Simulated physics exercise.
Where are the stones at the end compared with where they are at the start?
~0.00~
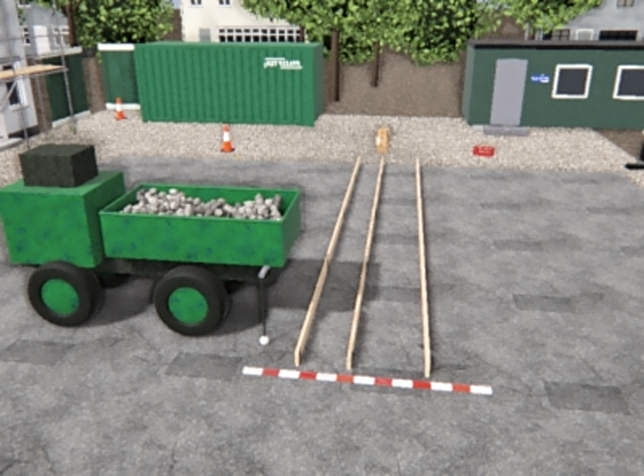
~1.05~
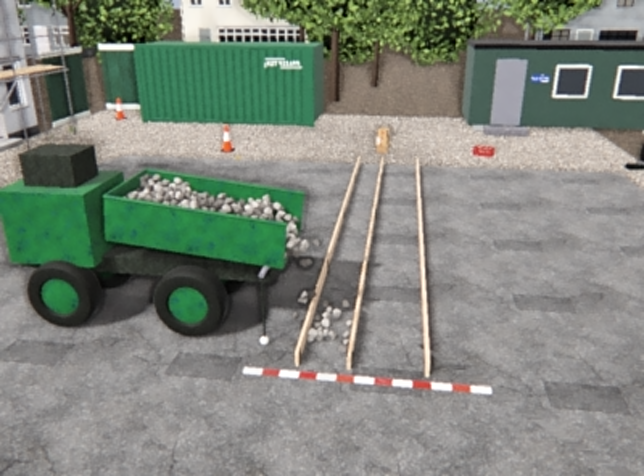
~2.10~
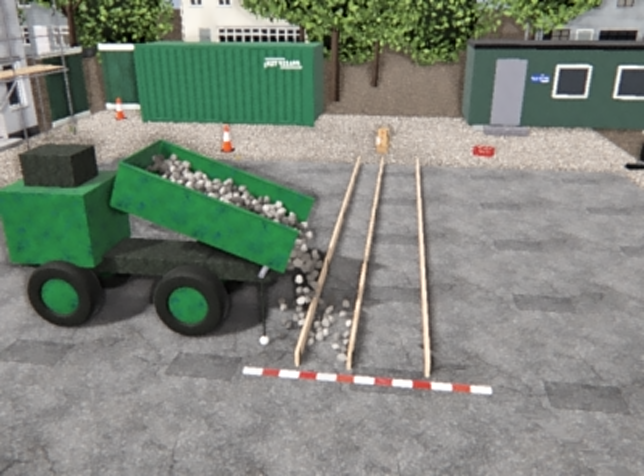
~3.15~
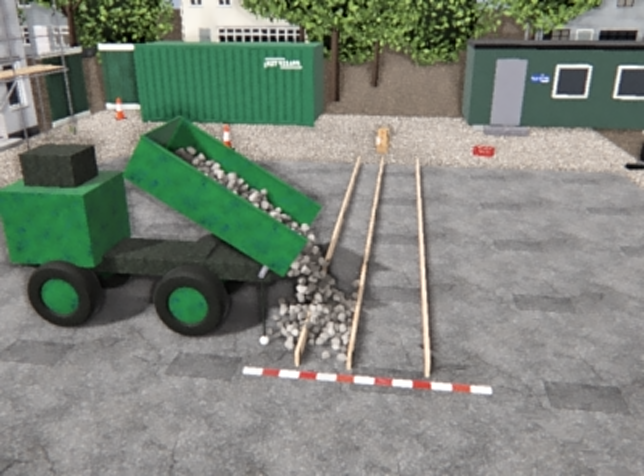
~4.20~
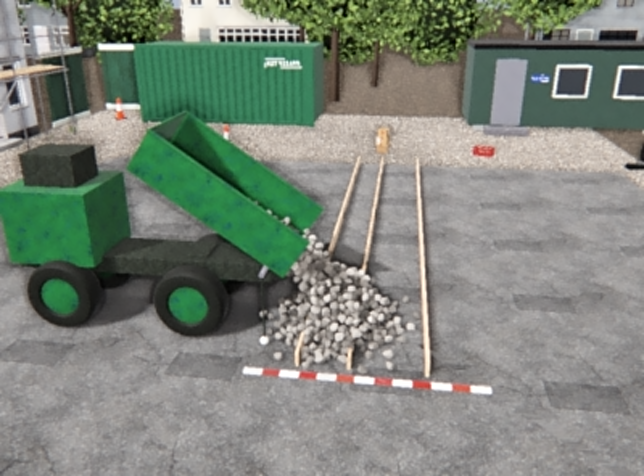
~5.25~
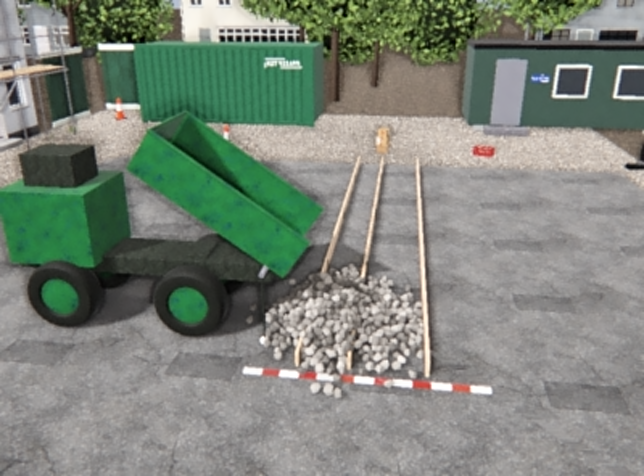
At the start the stones are in the green body of the truck on the left. At the end they lie in a heap on the ground to the right of the truck, spread across the near parts of the boards.
